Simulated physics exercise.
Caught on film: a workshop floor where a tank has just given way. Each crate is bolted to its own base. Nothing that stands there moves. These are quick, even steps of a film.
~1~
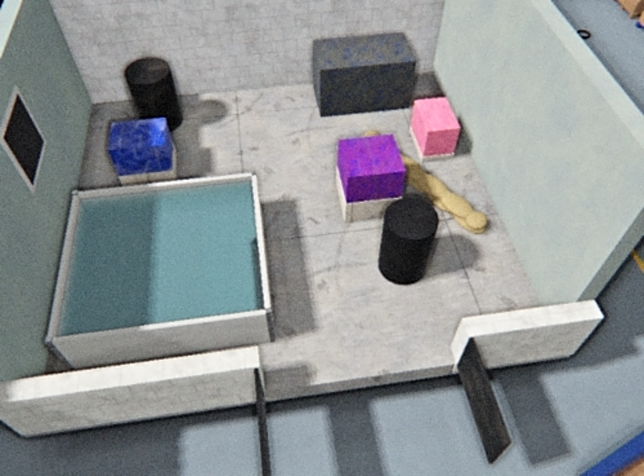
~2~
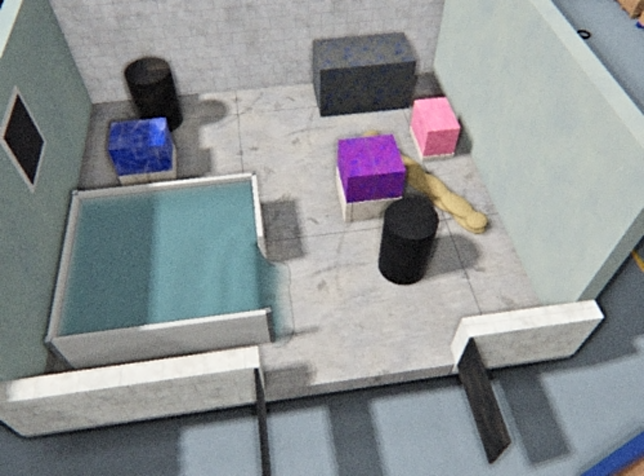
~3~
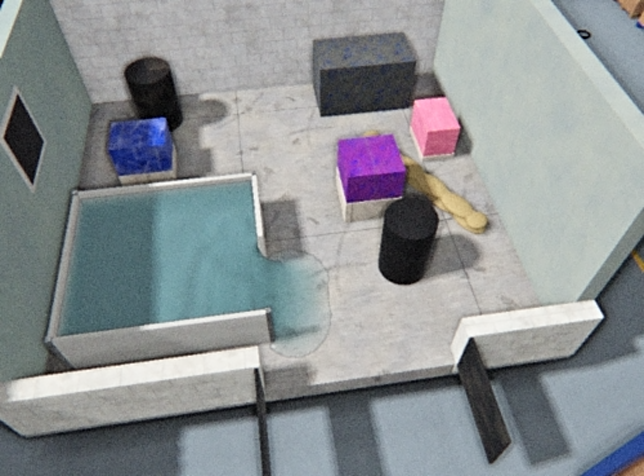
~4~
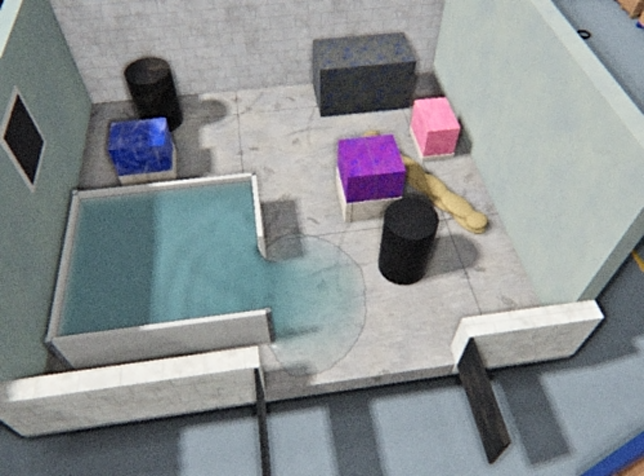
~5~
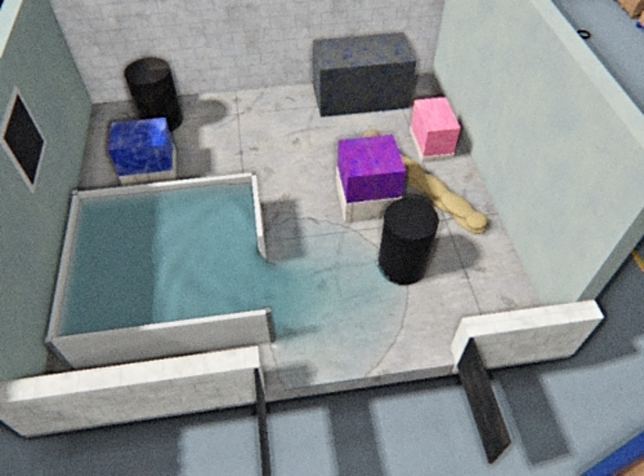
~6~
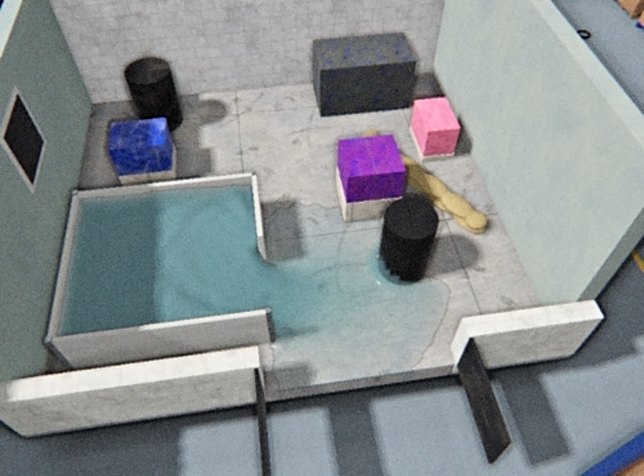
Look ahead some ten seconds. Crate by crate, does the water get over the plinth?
In the end: The purple crate keeps dry; the blue crate keeps dry; the pink crate is soaked.
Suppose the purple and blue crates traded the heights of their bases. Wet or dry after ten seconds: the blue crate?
One by one: Blue is safe.
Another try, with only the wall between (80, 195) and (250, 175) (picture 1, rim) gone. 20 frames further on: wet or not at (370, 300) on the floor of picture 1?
At that place: Free of water.
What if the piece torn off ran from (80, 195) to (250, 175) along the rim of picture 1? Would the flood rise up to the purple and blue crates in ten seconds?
One by one: The purple crate keeps dry; the blue crate takes water.
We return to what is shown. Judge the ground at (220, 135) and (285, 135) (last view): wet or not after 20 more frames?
In turn: Dry, dry.
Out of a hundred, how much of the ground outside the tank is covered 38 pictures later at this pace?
Some 65 per cent.
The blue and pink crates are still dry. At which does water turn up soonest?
The pink one.
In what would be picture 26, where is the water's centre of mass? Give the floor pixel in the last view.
Near (282, 269).
A moment on, water covers 25 % of the floor; the purple crate water round its plinth, the blue crate not reached, the pink crate not reached.
Next, water covers 30 % of the floor; the purple crate water round its plinth, the blue crate not reached, the pink crate not reached.
Then, water covers 45 % of the floor; the purple crate water round its plinth, the blue crate not reached, the pink crate water round its plinth.
Later, water covers 65 % of the floor; the purple crate water round its plinth, the blue crate water round its plinth, the pink crate water round its plinth.
In the end, water covers 85 % of the floor; the purple crate stayed above the water, the blue crate stayed above the water, the pink crate was topped.
